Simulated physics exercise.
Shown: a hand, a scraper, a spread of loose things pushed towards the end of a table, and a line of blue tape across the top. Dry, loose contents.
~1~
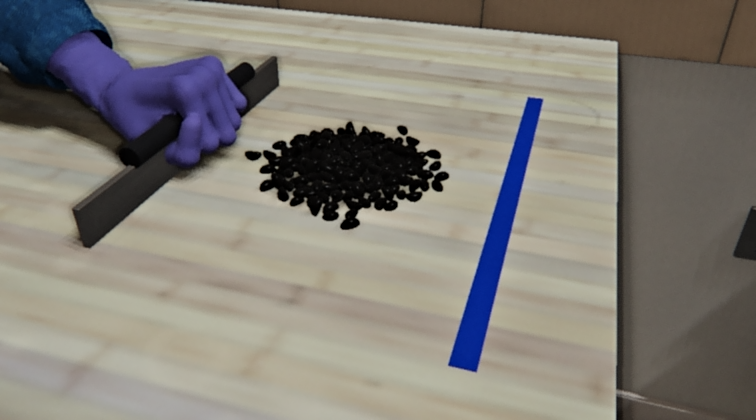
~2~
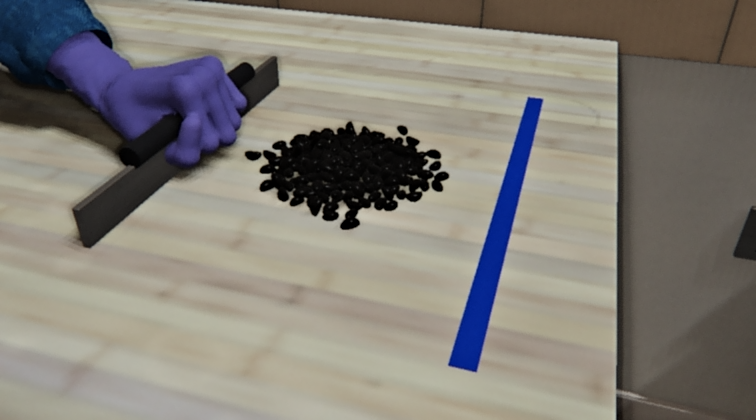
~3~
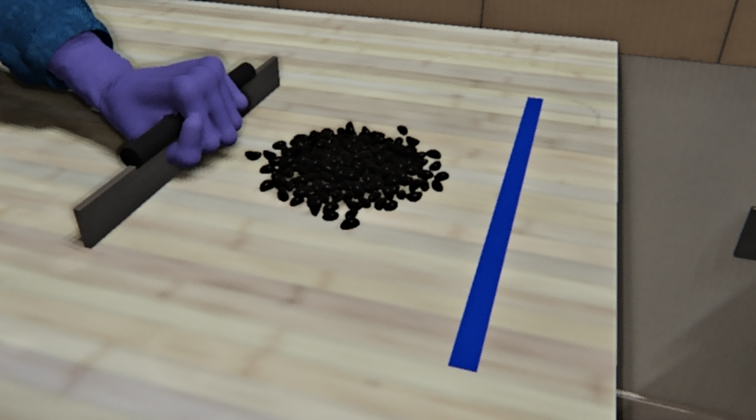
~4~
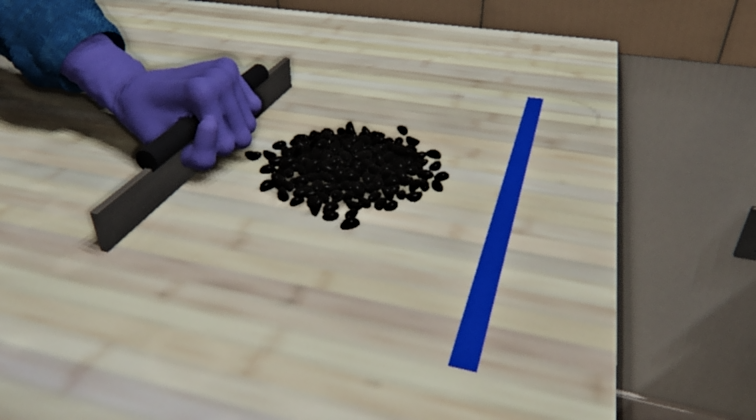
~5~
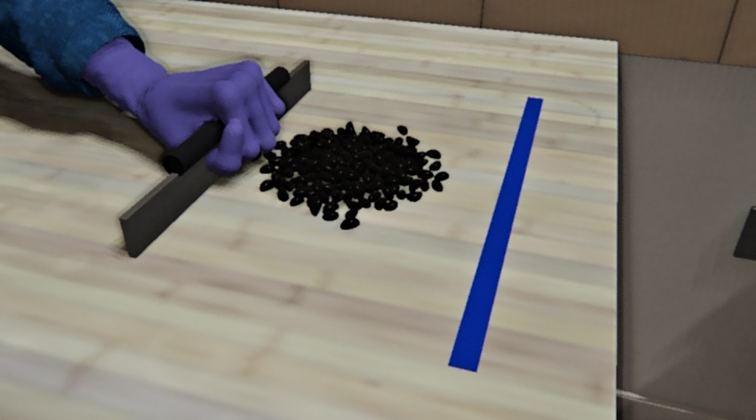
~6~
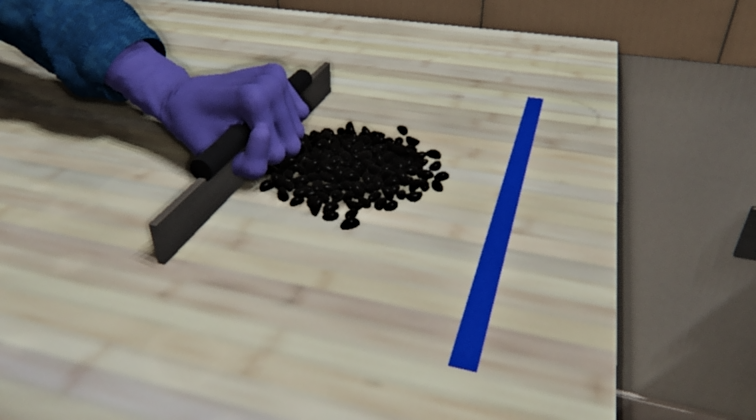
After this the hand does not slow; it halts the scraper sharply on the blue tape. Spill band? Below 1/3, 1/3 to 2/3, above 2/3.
Below 1/3.
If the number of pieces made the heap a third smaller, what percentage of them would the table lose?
Around 10 percent.
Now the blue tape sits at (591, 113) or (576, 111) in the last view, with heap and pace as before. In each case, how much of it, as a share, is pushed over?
Roughly 90 % and 70 %.
Soon after the last picture, scraper still moving, near (389, 144); heap all on the table, its front near (511, 195).
A little later, scraper stopped at the blue tape; heap a small part over the edge.
Later still, scraper stopped at the blue tape; heap about a quarter over the edge.
At rest, scraper stopped at the blue tape; heap about a quarter over the edge.
